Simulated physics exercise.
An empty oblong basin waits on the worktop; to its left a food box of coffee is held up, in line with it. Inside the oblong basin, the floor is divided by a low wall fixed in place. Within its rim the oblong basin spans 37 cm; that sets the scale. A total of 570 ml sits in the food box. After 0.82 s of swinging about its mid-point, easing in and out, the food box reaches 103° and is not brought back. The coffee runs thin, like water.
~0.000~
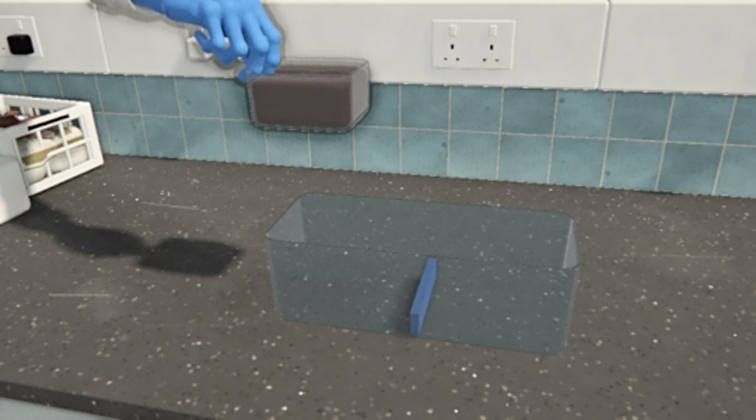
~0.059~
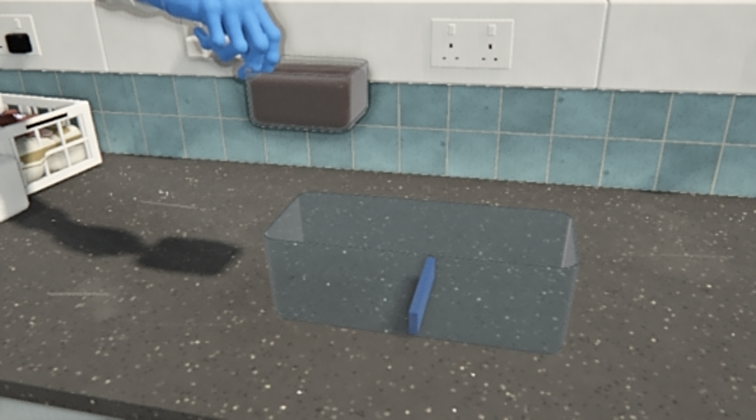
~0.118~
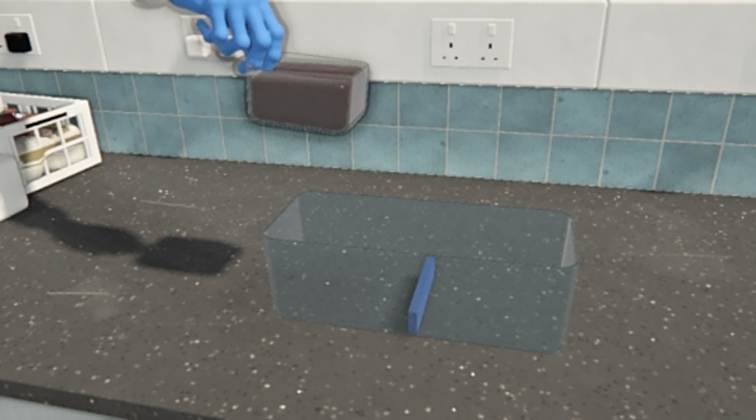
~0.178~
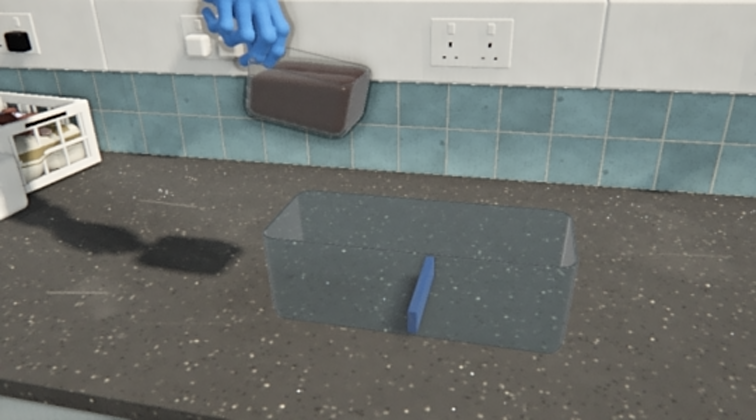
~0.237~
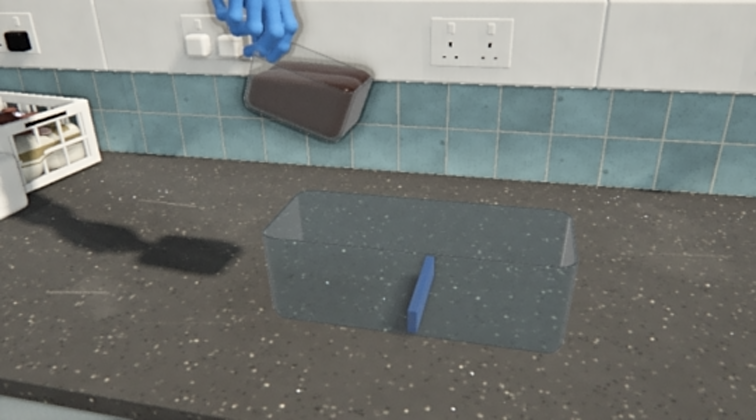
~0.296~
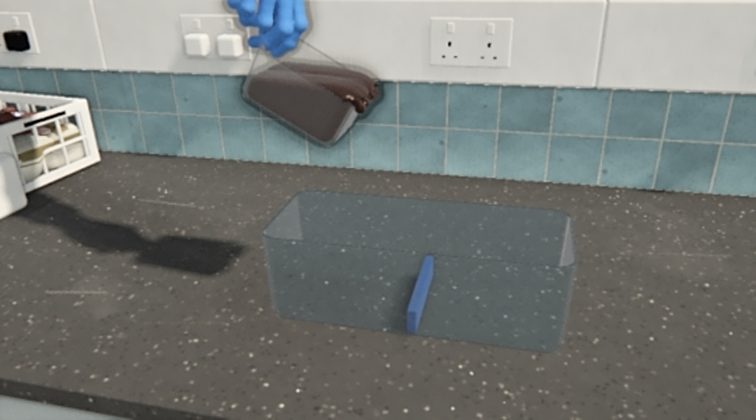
A clear box of dark brown liquid, held from above by a blue-gloved hand, hangs level at first, then tilts steadily clockwise until the liquid runs over its lowered right rim. Below it to the right, a transparent oblong basin with a blue divider inside sits empty on a speckled dark worktop. The fixed, slightly raised view also takes in teal tiles, white sockets and a white crate at left.
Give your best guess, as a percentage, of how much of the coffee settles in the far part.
I would say 56 per cent of it settles there.
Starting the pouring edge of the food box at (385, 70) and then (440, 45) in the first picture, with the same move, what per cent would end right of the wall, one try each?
Some 70 and 85 per cent, in that order.
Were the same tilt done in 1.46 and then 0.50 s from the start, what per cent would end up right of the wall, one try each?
In order, 60 and 35 per cent.
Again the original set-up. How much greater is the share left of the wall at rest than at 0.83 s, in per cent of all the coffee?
Near 10 percent, give or take.
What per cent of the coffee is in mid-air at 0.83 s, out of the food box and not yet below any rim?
Around 7 percent of the liquid.
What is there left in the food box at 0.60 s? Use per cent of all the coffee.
Fraction remaining: Approx. 22 per cent.
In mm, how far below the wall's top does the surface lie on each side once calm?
Left 22 mm, right 18 mm.
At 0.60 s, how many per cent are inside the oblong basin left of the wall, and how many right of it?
Left roughly 8 per cent, right roughly 24.
By 0.60 s the tilt is 86° and 23 per cent is still to pour, 8 is left of the wall and 25 right of it.
By 0.83 s the tilt is 103° and 5 per cent is still to pour, 32 is left of the wall and 55 right of it.
By 1.06 s the tilt is 103° and 0 per cent is still to pour, 41 is left of the wall and 55 right of it.
By 1.32 s the tilt is 103° and 0 per cent is still to pour, 43 is left of the wall and 56 right of it.
At rest 43 per cent lies left of the wall, 56 right of it and 1 outside.
